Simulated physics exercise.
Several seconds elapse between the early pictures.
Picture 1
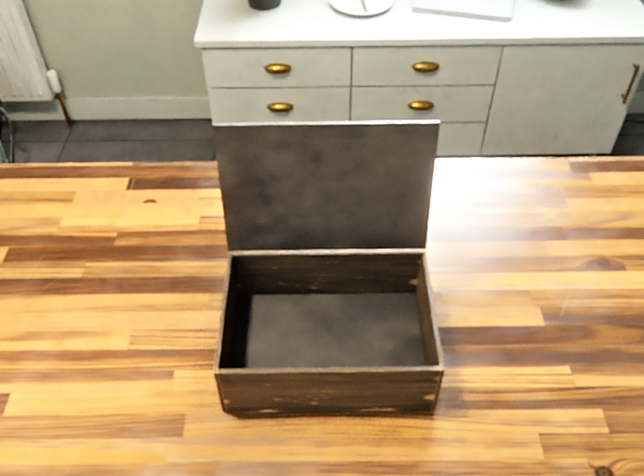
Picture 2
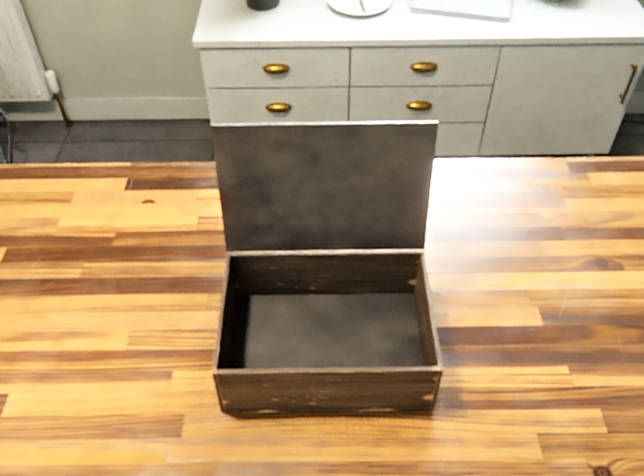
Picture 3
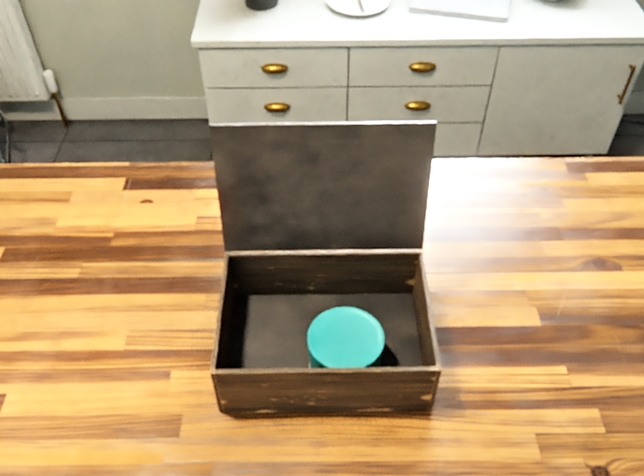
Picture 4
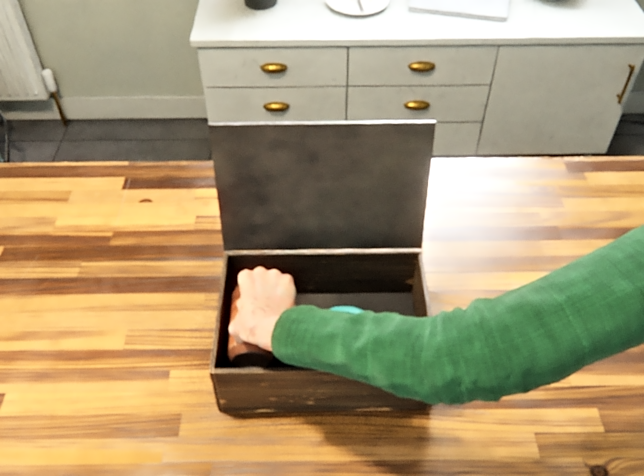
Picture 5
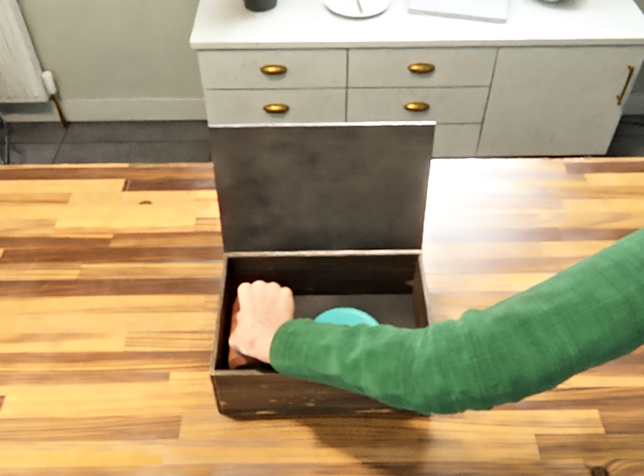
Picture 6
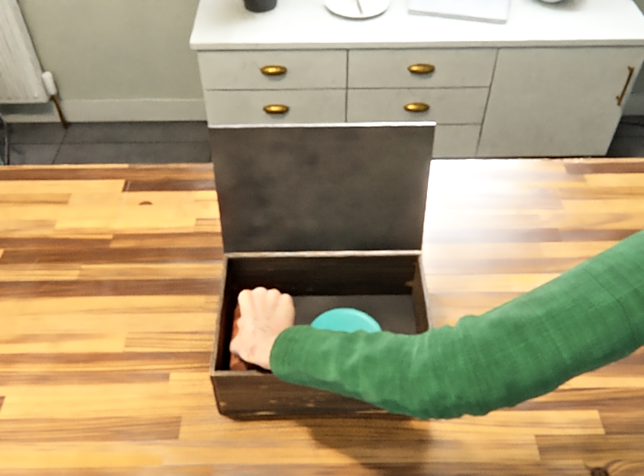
A turquoise tub appears inside an open dark wooden box, which stands on a striped wooden counter seen from above at the front, with pale drawers with brass handles behind. A green-sleeved arm then reaches in from the right, its hand gripping something reddish-brown at the box's left end. The hand shifts down only slightly there, the tub staying beside it, while the view barely moves.
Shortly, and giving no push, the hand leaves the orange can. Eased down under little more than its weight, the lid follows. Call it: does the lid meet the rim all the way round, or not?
It meets the rim all the way round.
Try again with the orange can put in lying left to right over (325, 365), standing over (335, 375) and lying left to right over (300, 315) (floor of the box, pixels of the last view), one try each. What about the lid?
In the first case it will not close; in the second case it is held up; in the third case it closes.
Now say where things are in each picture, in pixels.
The last thing is not in view yet, in the first frame.
The last thing is not in view yet, in the second frame.
The last thing is not in view yet; turquoise tub (345, 352), in the third frame.
On its way, in the fourth frame.
On its way, in the fifth frame.
In place under the hand, in the sixth frame.
Then, 1.30 s past the last view, lid 78° above the rim.
Then, 1.70 s past the last view, lid 50° above the rim.
Then, 2.10 s past the last view, lid 10° above the rim.
Finally, lid shut; both still in place. Final places as the last picture's camera would see them, orange can near (255, 342).
